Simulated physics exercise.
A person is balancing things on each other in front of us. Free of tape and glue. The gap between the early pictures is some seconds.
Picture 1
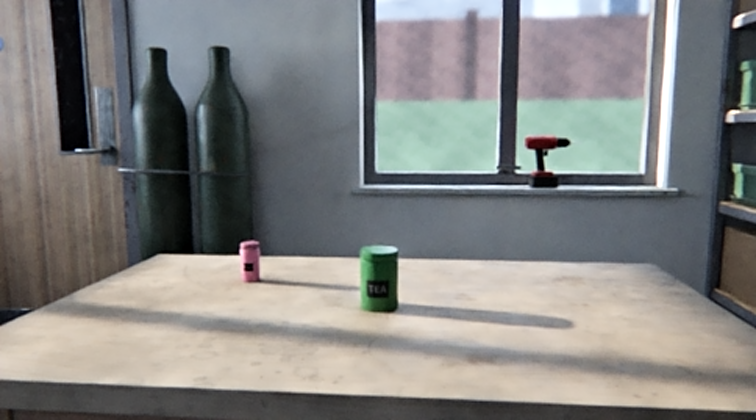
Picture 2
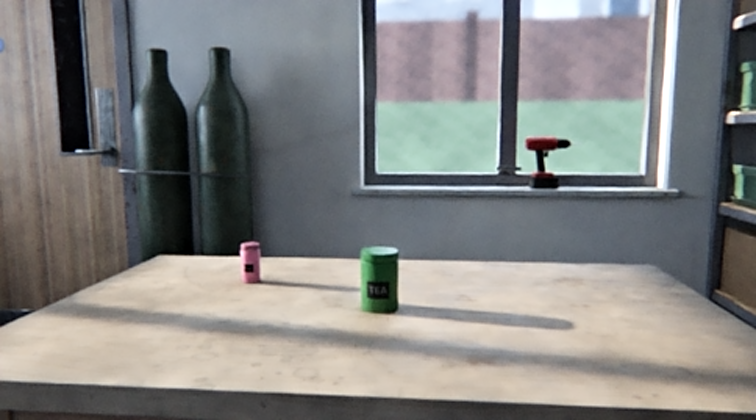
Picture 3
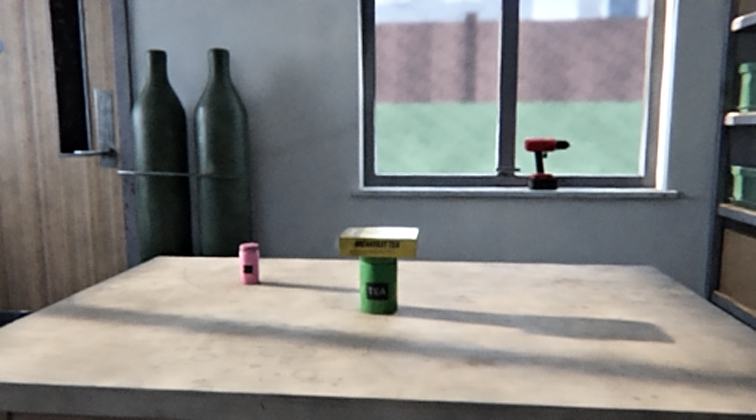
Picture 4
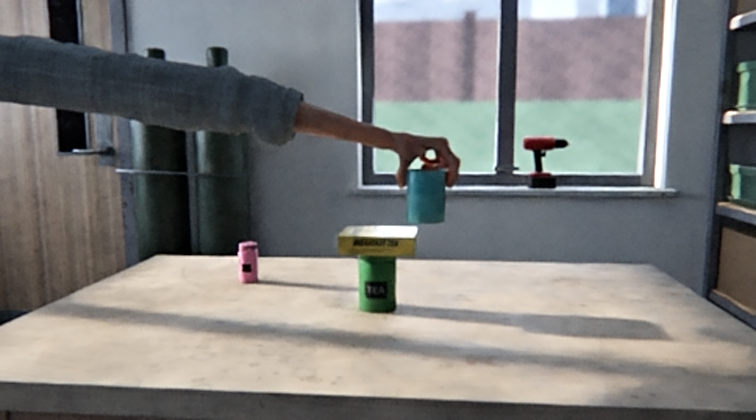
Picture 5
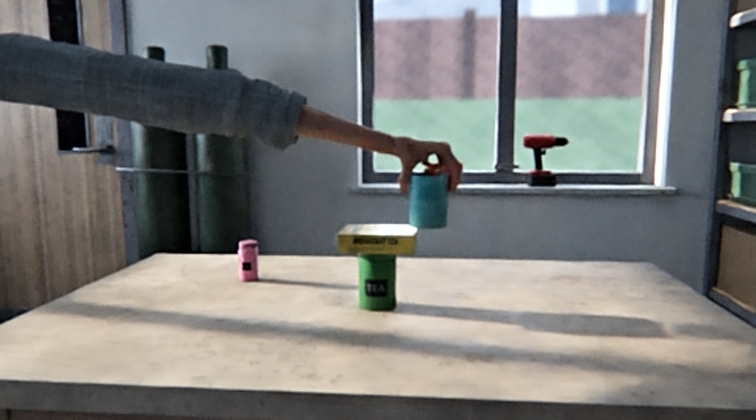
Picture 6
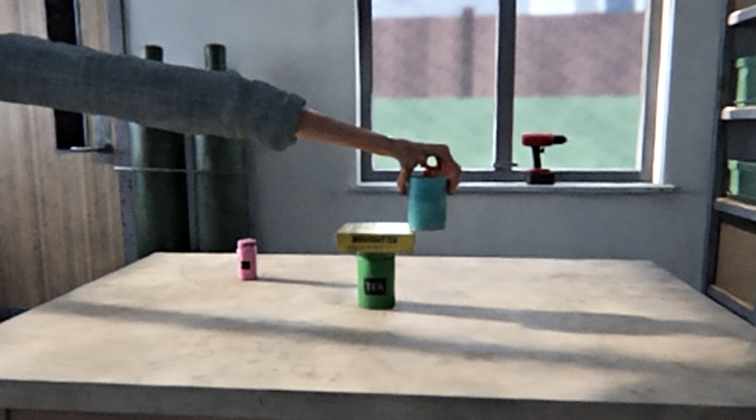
A hand lowers a turquoise cup onto the yellow packet lying across the green jar.
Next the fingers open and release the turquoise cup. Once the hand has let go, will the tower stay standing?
It is going to lose a part.
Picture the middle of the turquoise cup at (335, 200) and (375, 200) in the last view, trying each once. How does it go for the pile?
The pile collapses the first time and remains standing the second time.
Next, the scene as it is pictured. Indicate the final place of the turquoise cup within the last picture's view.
The object finishes somewhere near (457, 289).
Then, 0.40 s after the last picture, turquoise cup now fallen.
Then, 0.60 s after the last picture, things are still on the move.
At rest, fallen, turquoise cup; the other 3 in place. Seen from the same camera at the end, turquoise cup near (458, 289). The pile gives way.
